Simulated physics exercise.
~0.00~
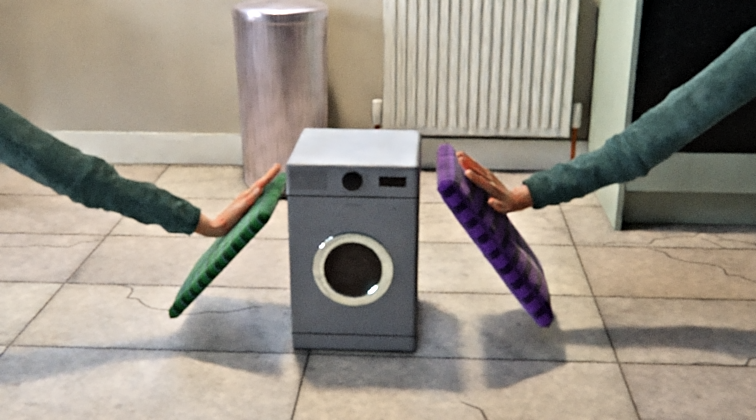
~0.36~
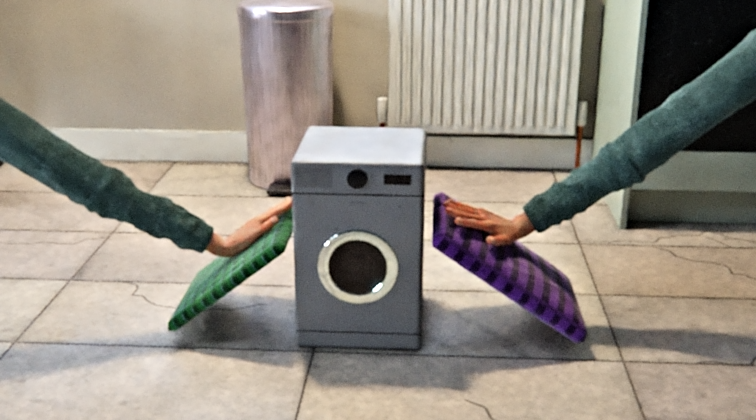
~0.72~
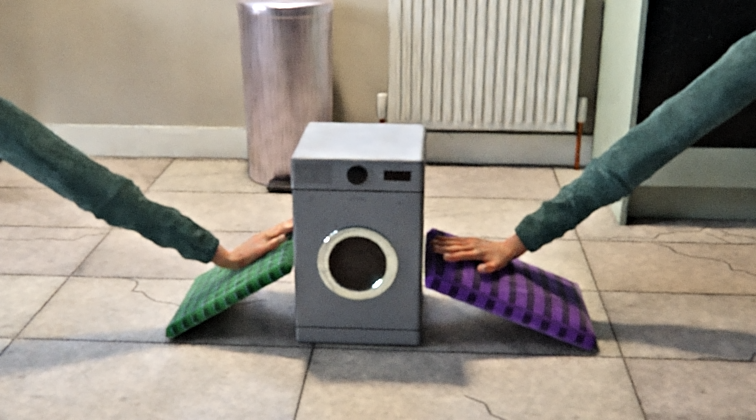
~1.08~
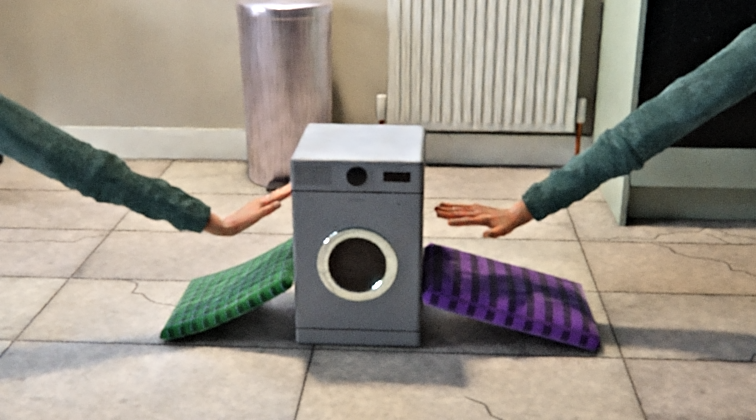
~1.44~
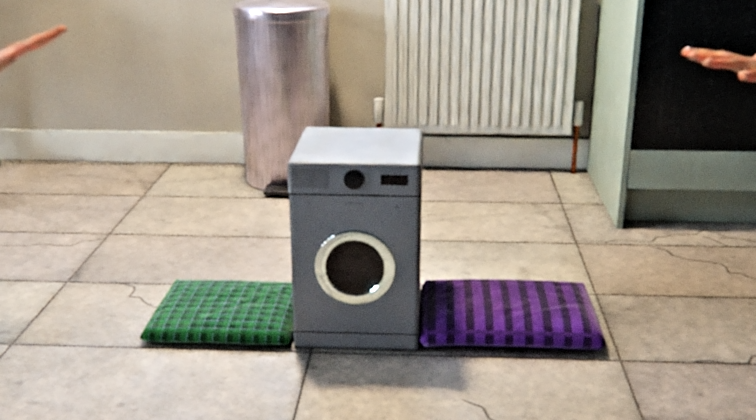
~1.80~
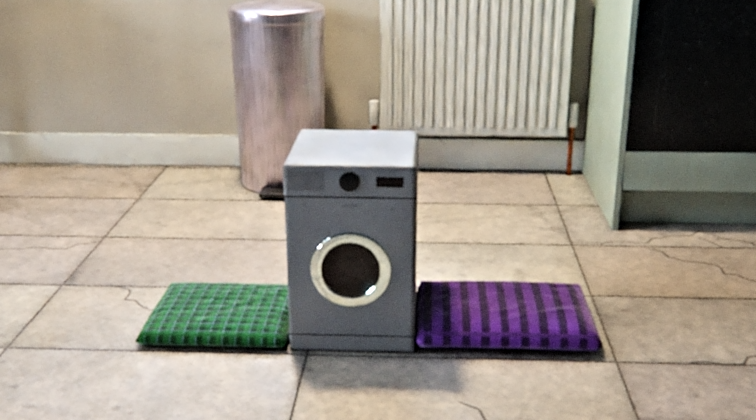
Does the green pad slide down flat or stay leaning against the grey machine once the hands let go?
The green pad slides down and lies flat on the floor. The purple cushion also slips down flat on the other side.
